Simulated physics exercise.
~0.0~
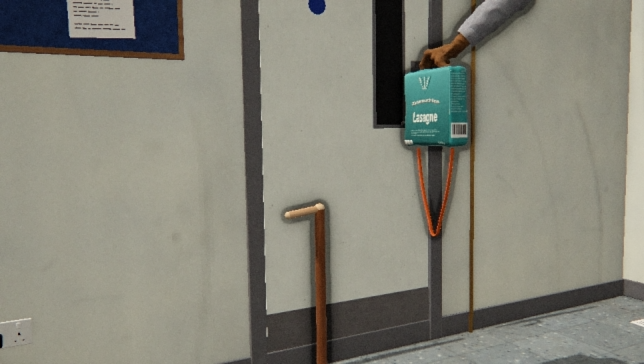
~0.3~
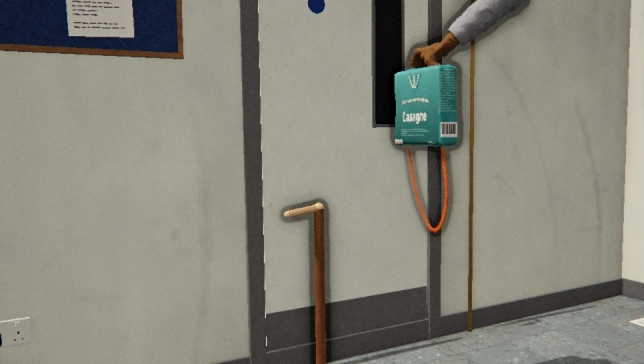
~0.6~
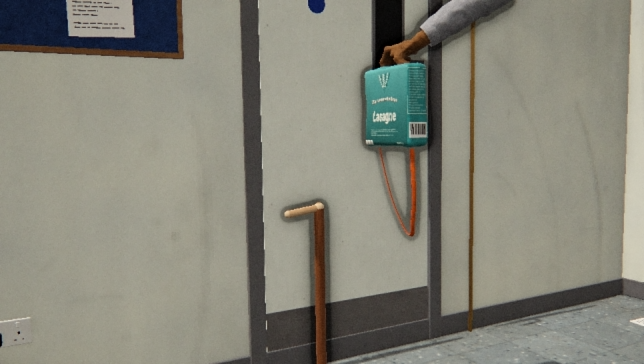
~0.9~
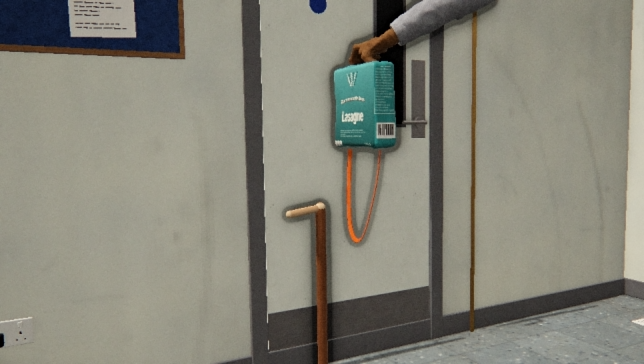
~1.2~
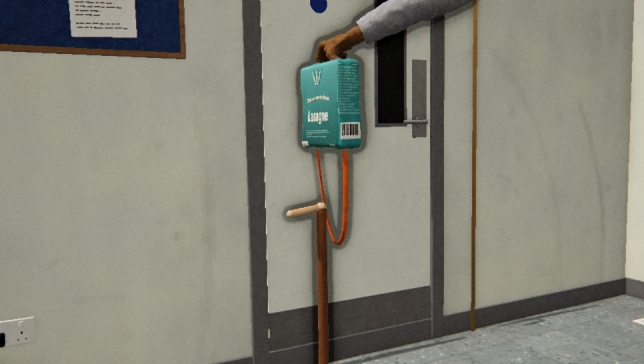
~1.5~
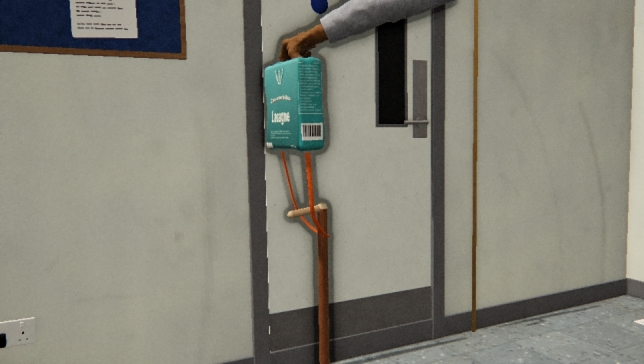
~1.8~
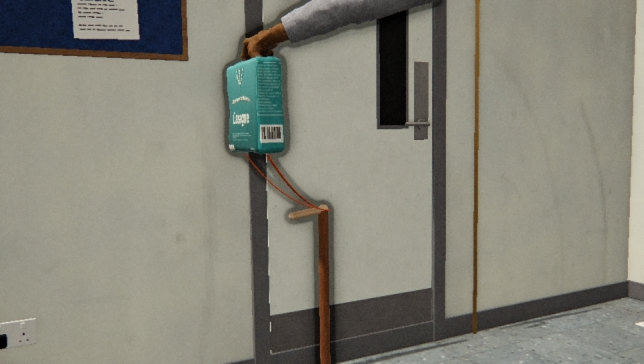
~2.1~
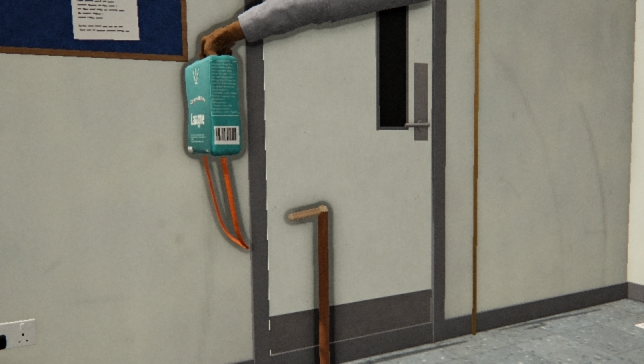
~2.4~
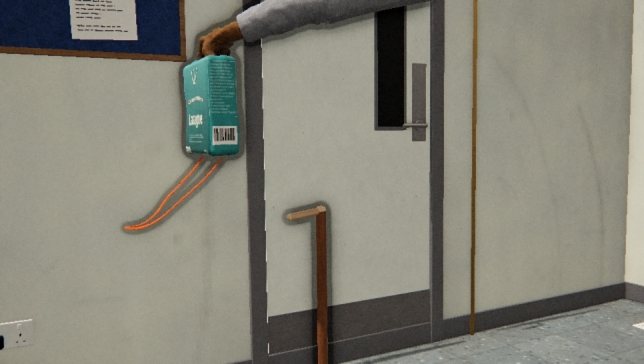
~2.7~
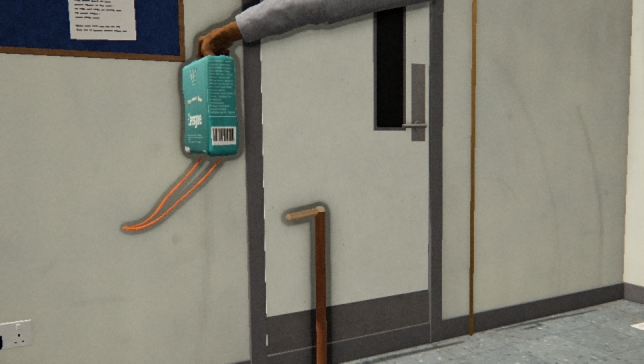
The clip opens on a hand in a grey sleeve holding a turquoise bag labelled as lasagne by its top, with an orange loop dangling underneath, in front of a grey door. A brown post with a short hooked arm stands to the left. The arm carries the bag steadily left, keeping it upright, until the loop reaches the post. The loop passes across the hooked top and trails behind the bag, slanting back toward the post. It then comes away, swings out to the left, and the bag stops beyond the post, clear of it, with the post still standing.
